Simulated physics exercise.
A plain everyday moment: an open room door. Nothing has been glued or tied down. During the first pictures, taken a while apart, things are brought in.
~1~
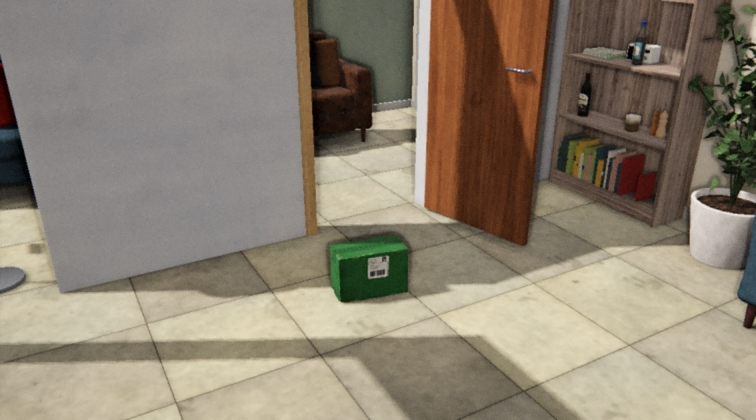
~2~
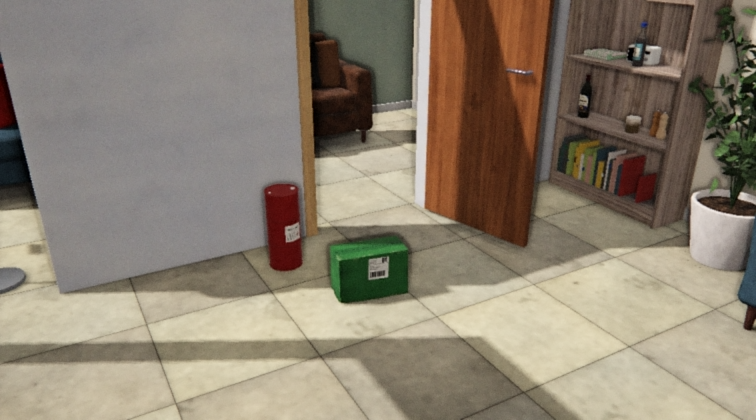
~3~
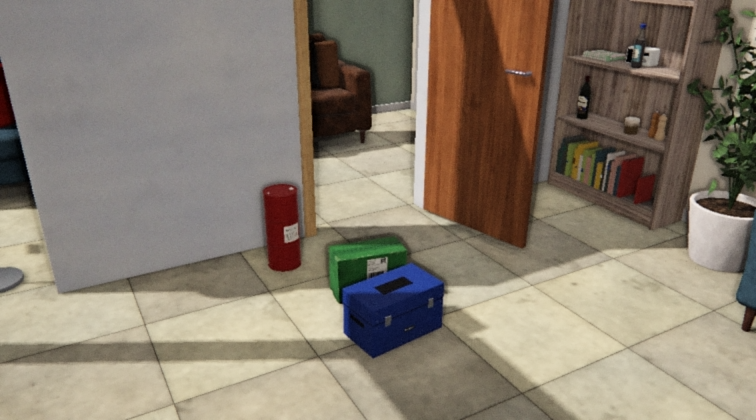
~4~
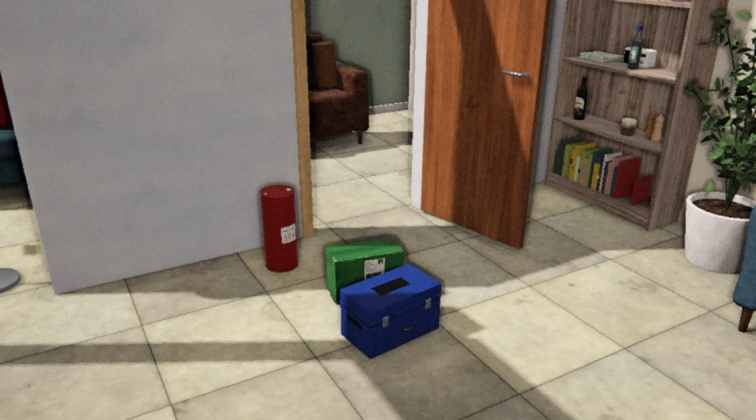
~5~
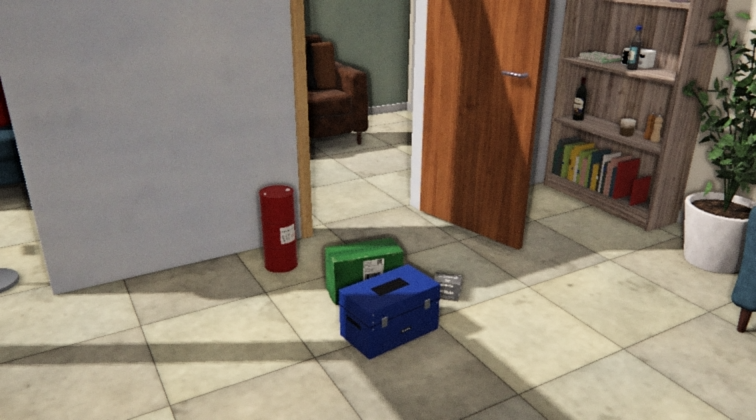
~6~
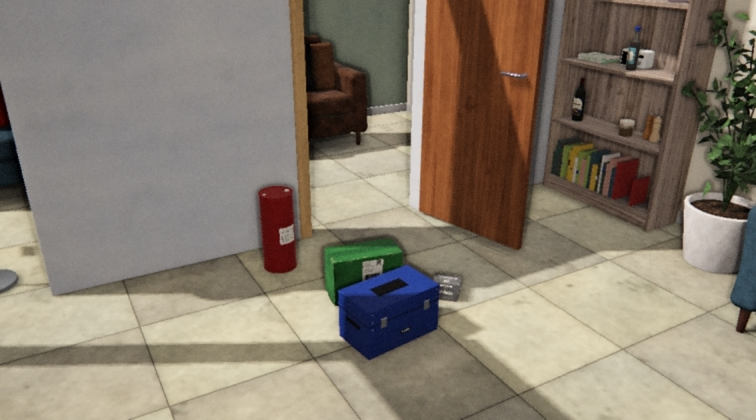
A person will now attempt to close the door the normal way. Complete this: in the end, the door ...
In the end, the door swings shut.
Then, 0.60 s on from there, door 83° open.
Then, 1.10 s on from there, door 44° open.
Then, 1.40 s on from there, door 18° open.
In the end, door 0° open; all 4 unmoved. At the end, from the last picture's camera, grey box near (446, 287).
